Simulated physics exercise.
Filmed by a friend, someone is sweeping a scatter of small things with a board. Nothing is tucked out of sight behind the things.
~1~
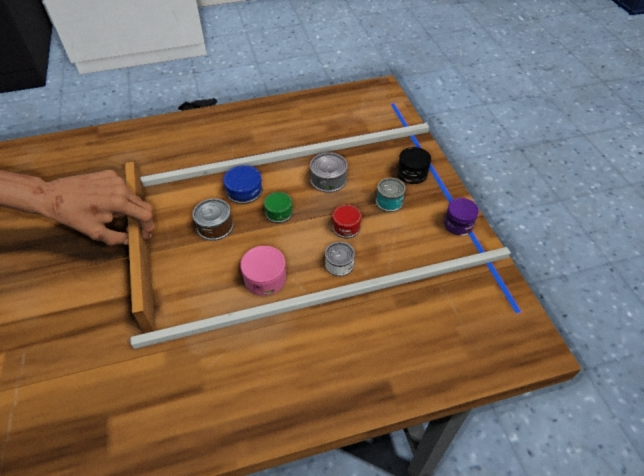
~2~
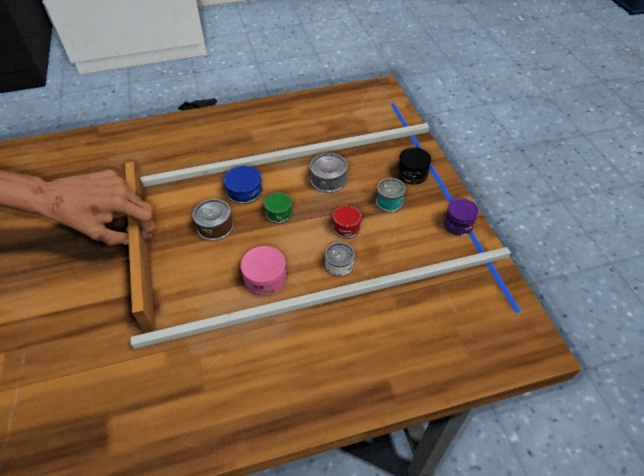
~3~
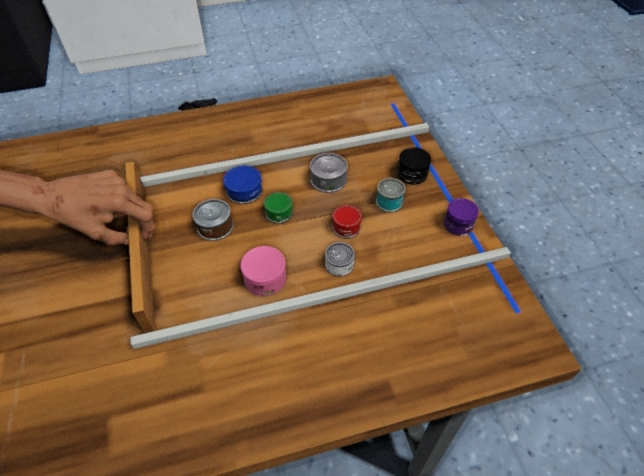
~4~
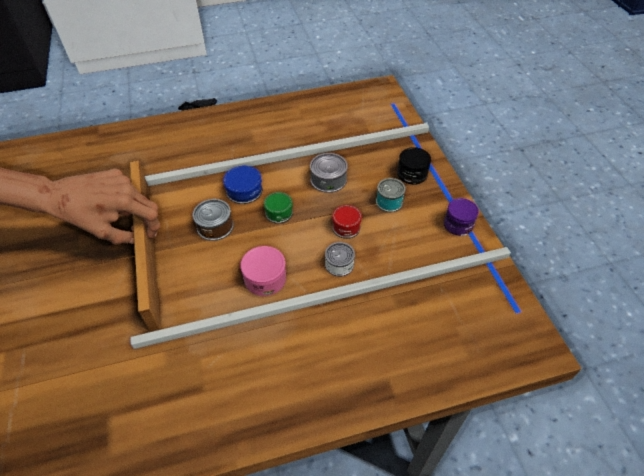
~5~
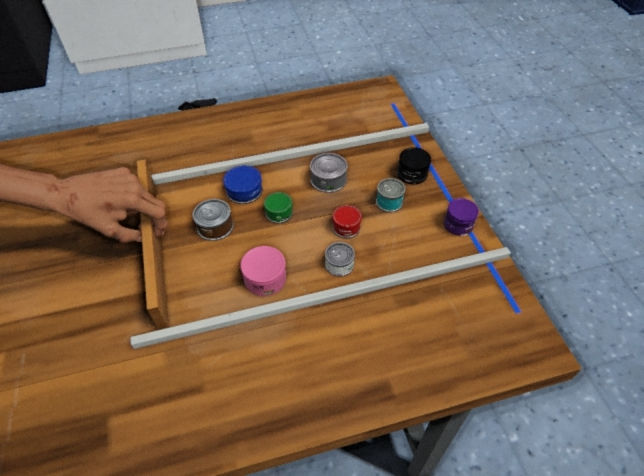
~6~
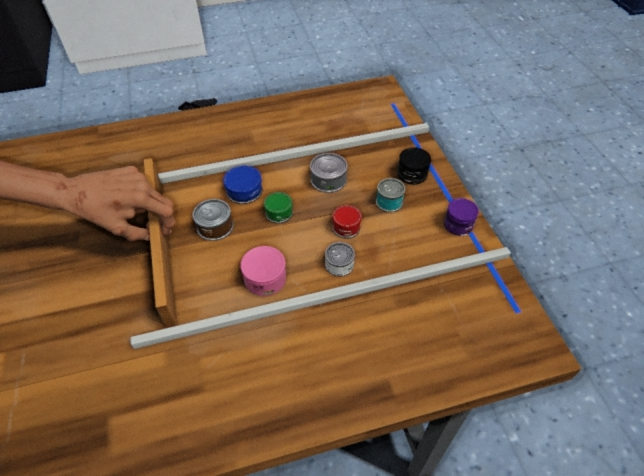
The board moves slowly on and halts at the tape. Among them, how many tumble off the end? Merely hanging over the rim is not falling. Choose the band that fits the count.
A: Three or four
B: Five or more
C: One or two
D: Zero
B, five or more.
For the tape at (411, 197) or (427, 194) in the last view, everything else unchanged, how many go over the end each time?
So it's 1 the first time and 4 the second time.
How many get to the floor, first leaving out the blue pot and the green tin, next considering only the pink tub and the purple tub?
The first count is 4 and the second is 4.
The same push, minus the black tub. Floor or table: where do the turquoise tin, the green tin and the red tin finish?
Turquoise tin: Over the edge. Green tin: Over the edge. Red tin: Still there.
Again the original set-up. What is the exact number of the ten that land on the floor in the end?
6.
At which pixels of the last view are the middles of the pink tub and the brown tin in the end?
I'd put one at around (491, 222) and the other at around (454, 168).
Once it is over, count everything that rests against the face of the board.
It adds up to 4.
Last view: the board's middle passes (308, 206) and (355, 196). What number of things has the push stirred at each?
Counting first: 6, next 9.
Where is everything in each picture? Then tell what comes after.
The first picture shows purple tub (461, 217); black tub (414, 166); turquoise tin (390, 195); board (139, 241); tape (444, 190).
The second picture shows black tub (414, 166); grey tin (329, 173).
The third picture shows turquoise tin (390, 195); green tin (279, 208).
The fourth picture shows purple tub (461, 217); board (144, 240).
The fifth picture shows black tub (414, 166); brown tin (214, 220).
The sixth picture shows purple tub (461, 217); black tub (414, 166); turquoise tin (390, 195); board (159, 237); tape (444, 190).
Soon after, none off yet; purple tub at rest near (461, 217); black tub at rest near (414, 166); turquoise tin at rest near (390, 195).
In the end, the number that fall off is five or more; gone, green tin, white tin, grey tin, turquoise tin, black tub and purple tub.
